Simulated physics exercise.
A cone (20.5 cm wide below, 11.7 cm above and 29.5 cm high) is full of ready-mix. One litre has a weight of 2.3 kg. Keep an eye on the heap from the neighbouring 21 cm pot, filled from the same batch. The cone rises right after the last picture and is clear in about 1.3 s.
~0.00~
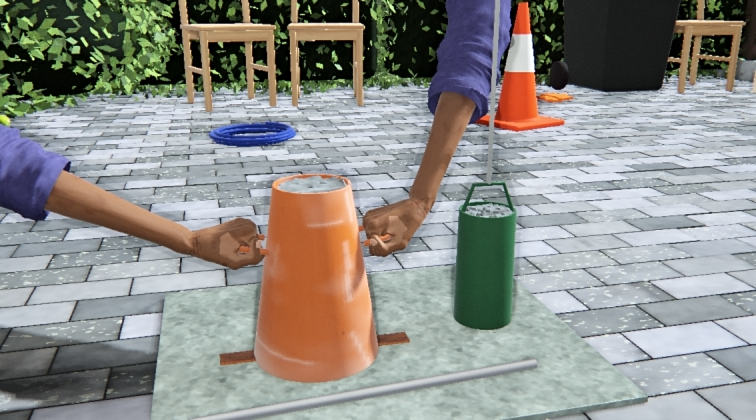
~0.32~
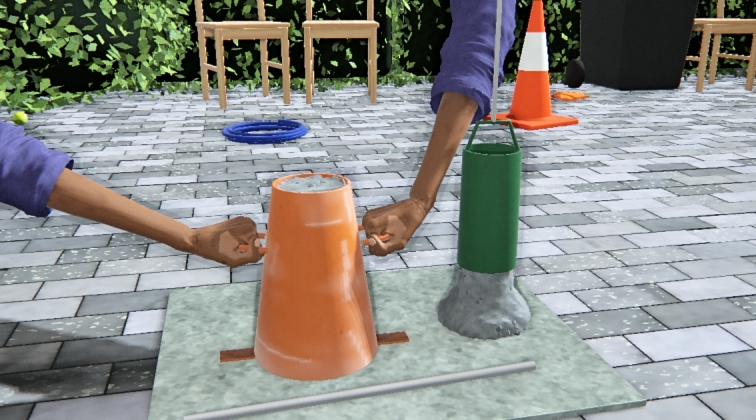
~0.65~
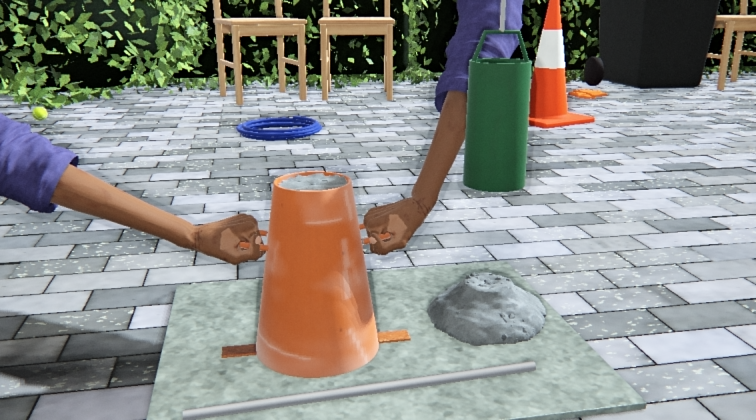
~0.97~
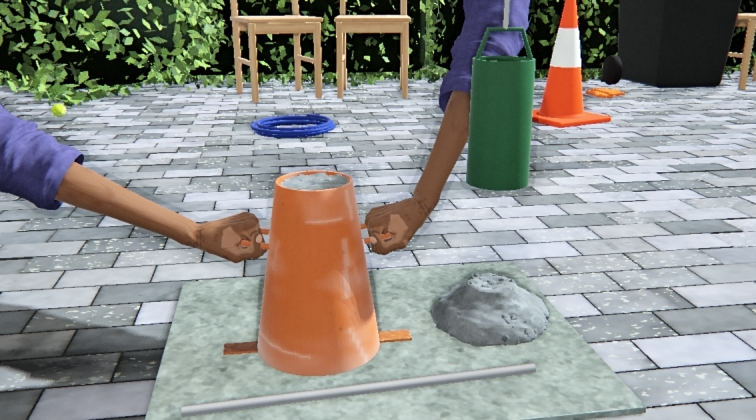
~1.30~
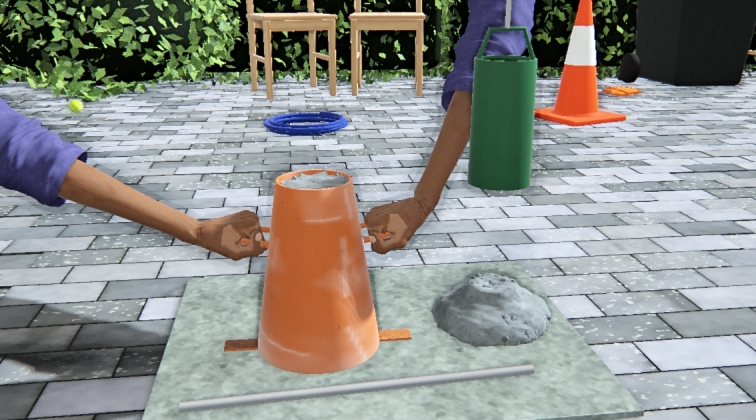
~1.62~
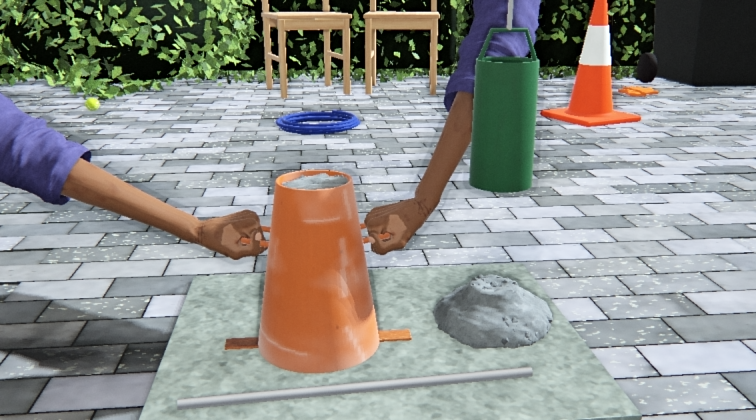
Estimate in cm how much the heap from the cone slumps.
20 cm.
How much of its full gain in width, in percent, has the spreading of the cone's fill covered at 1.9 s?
30 %.
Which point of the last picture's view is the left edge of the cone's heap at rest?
About pixel (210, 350).
After 1.9 s, the cone is up 5.3 cm; the ready-mix has come down 7.3 cm to 22 cm and is 25 cm wide.
After 2.3 s, the cone is up 19 cm; the ready-mix has come down 20 cm to 9.0 cm and is 38 cm wide.
After 2.6 s, the cone is up 30 cm; the ready-mix has come down 20 cm to 9.0 cm and is 38 cm wide.
After 3.0 s, the cone is clear; the ready-mix has come down 21 cm to 9.0 cm and is 38 cm wide.
After 3.6 s, at rest, the cone is clear; the ready-mix has come down 21 cm to 9.0 cm and is 38 cm wide.
